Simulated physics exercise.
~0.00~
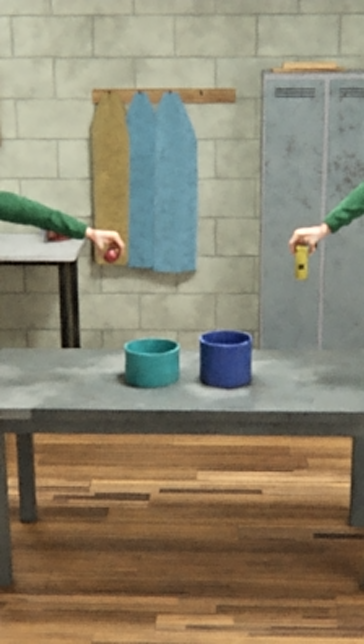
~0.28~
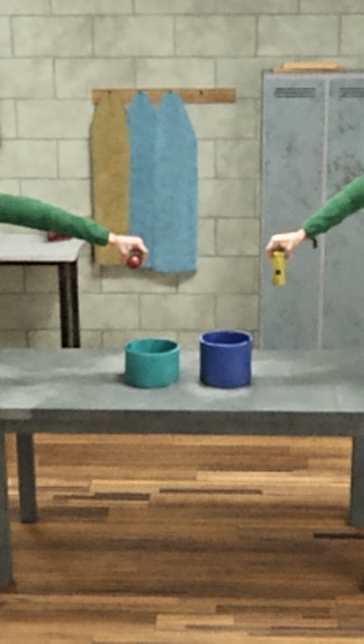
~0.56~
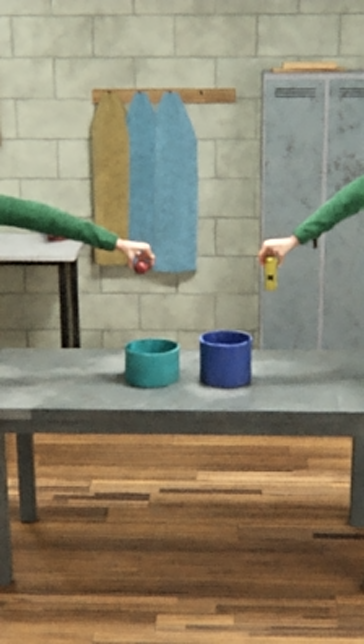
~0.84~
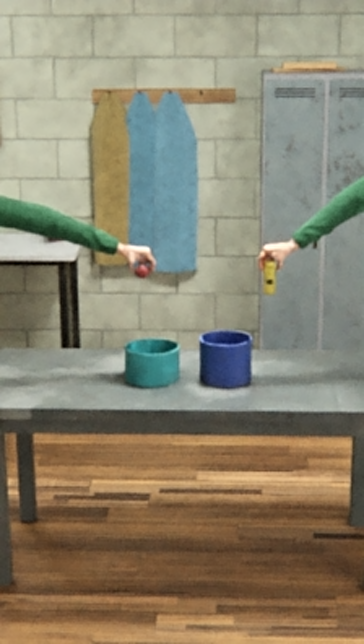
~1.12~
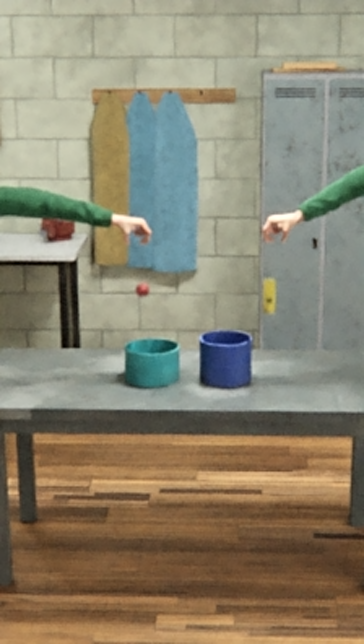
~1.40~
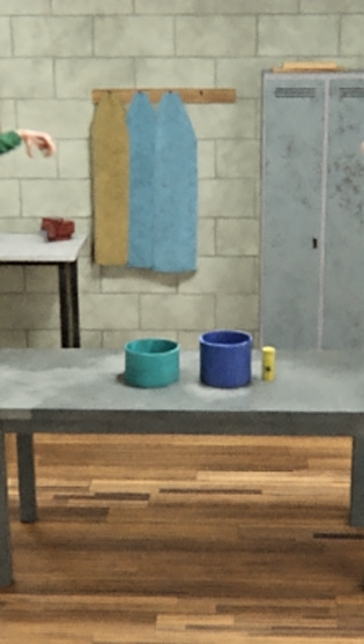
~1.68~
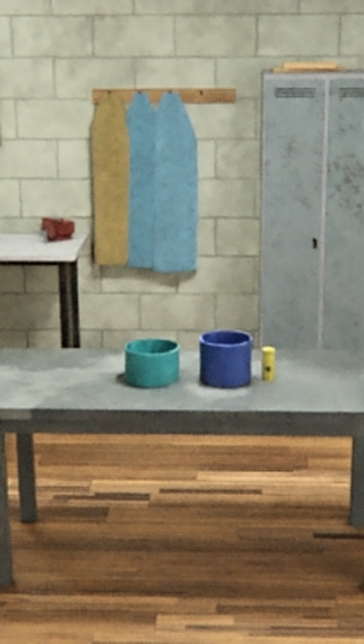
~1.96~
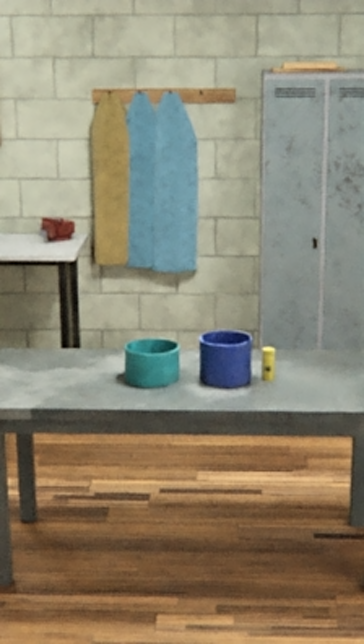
In a workshop-like room with a pale block wall, hanging cloths and grey lockers, a teal container and a blue one stand side by side on a grey table. Two green-sleeved arms reach in from opposite sides, the left hand holding a red tomato and the right an upright yellow shaker. They move inward and pause above the table, then both hands open and draw back. The tomato drops into the teal container and out of sight, while the shaker falls just right of the blue container. It remains standing on the table as the arms leave.
